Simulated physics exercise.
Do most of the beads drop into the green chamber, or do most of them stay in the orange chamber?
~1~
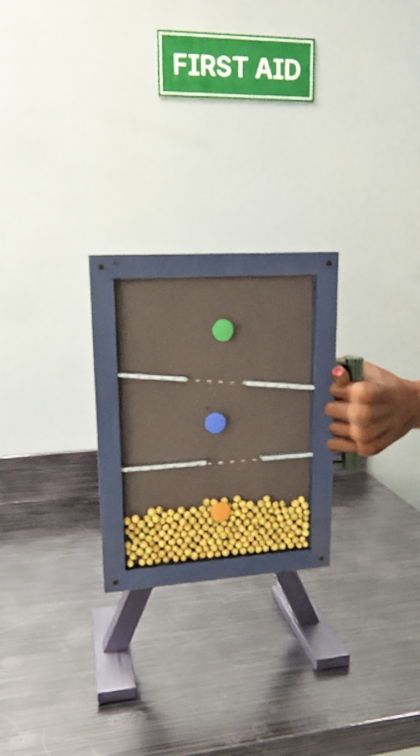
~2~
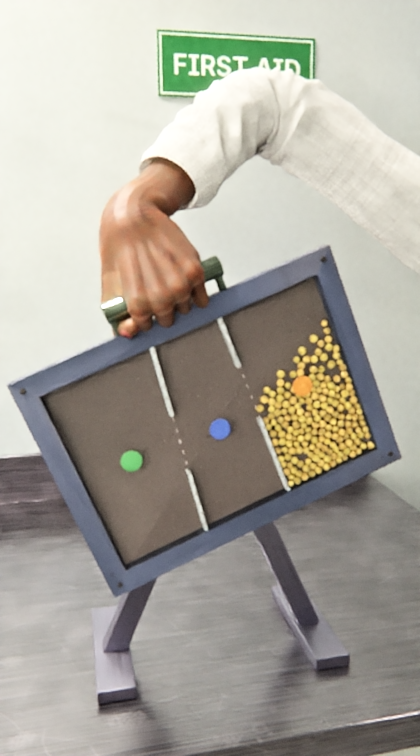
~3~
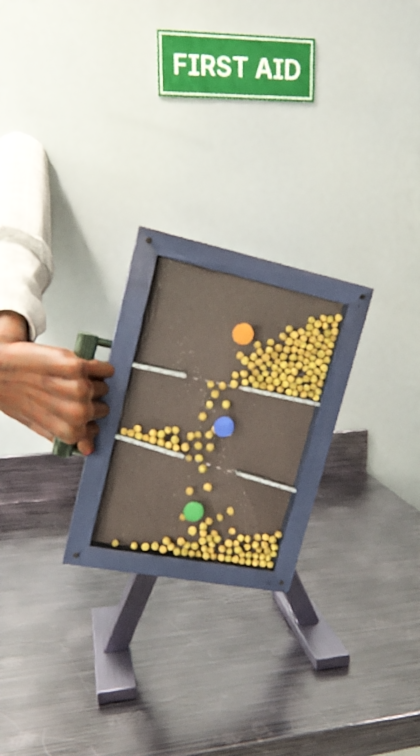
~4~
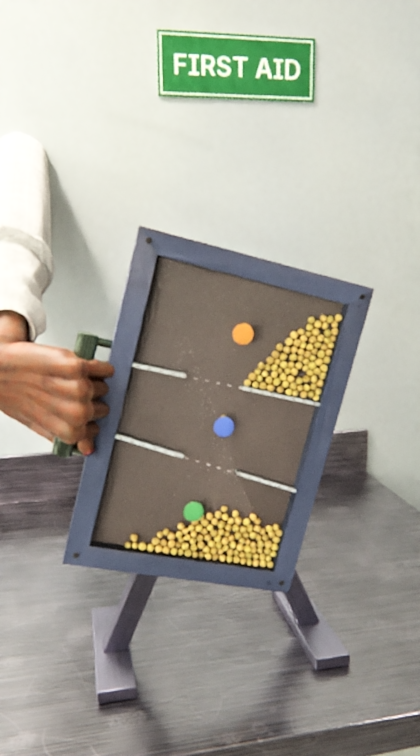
Most of the beads drop into the green chamber at the bottom. Some stay heaped in the orange chamber at the top, and the blue chamber between them ends up empty.
